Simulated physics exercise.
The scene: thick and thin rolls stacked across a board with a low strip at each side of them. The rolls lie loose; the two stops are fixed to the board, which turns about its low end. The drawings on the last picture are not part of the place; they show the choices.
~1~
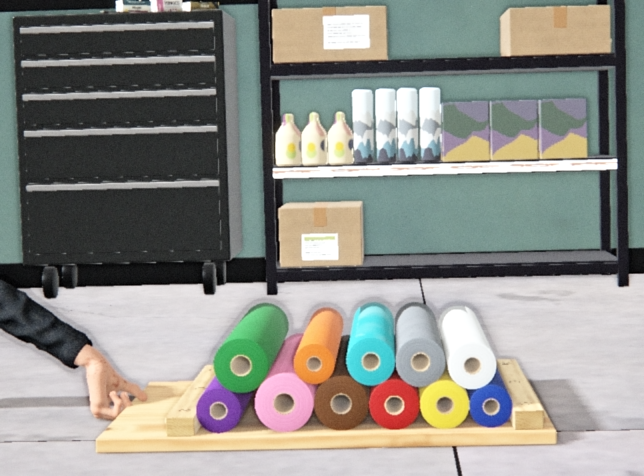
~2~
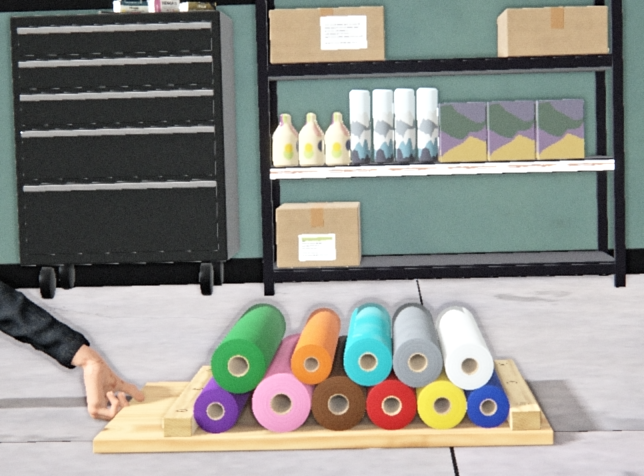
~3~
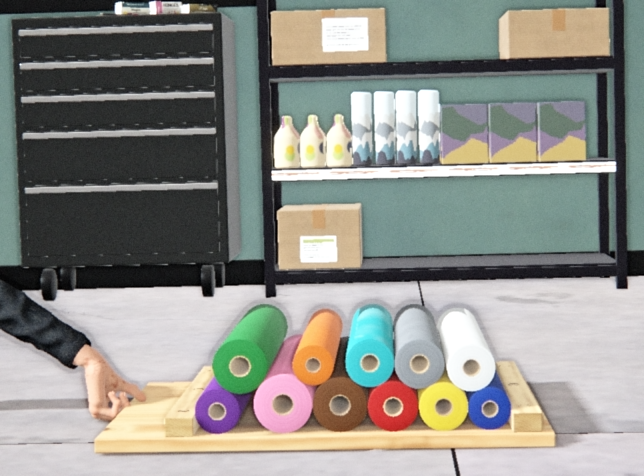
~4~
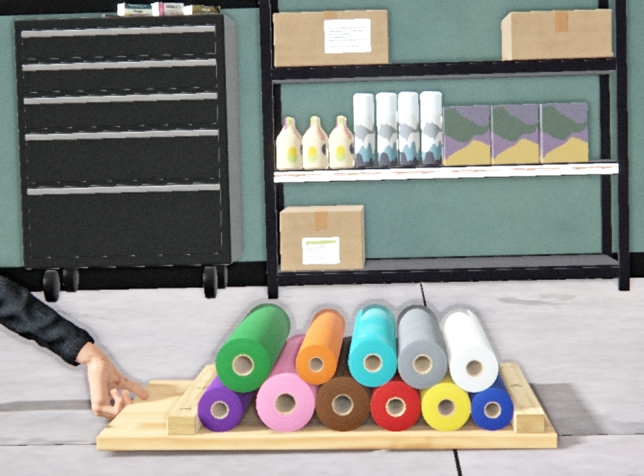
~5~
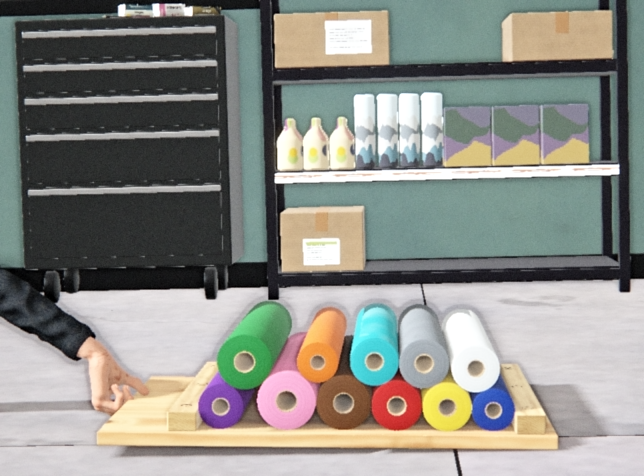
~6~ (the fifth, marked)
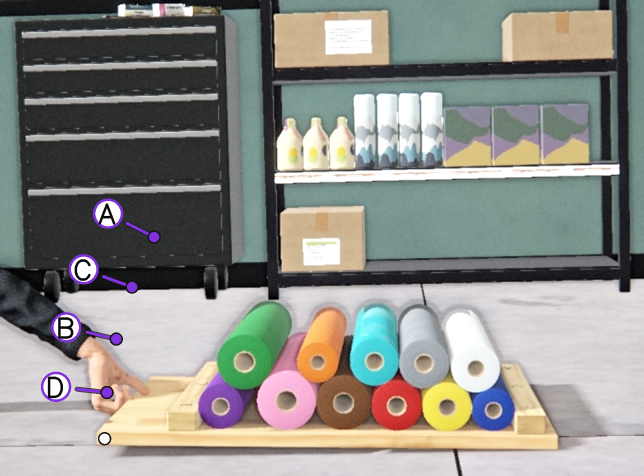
At the start, a hand at the left touches the end of a wooden board stacked with colourful rolls, thick and thin, in front of a dark drawer cabinet and shelves. The hand stays there and the rolls keep their places, with almost nothing moving through to the end beyond a slight shake of the view.
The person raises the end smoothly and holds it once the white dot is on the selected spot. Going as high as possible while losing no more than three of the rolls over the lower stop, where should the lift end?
It can be raised to A.
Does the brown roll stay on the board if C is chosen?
The brown roll: Yes.
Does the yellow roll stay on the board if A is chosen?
The yellow roll: Yes.
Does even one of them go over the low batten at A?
At A: Yes.
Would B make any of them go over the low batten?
No.
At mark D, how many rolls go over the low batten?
The count is none.
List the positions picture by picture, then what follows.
In the first frame, white roll (472, 365); turquoise roll (371, 361); grey roll (421, 362).
In the second frame, grey roll (418, 362); orange roll (311, 364).
In the third frame, board (330, 402); purple roll (217, 411); pink roll (283, 404); white roll (471, 367).
In the fourth frame, board (332, 402); purple roll (220, 410); pink roll (286, 403).
In the fifth frame, board (333, 400); purple roll (221, 406); pink roll (287, 401).
On the copy, A at (154, 237); B at (116, 339); C at (132, 287); D at (107, 392); the white dot at (105, 439).
On A. First, board at 17°.
Then, board at 28°.
Finally, board at 28°, three over the low batten (white, turquoise, grey).
By contrast, B none over the low batten; C none over the low batten; D none over the low batten.
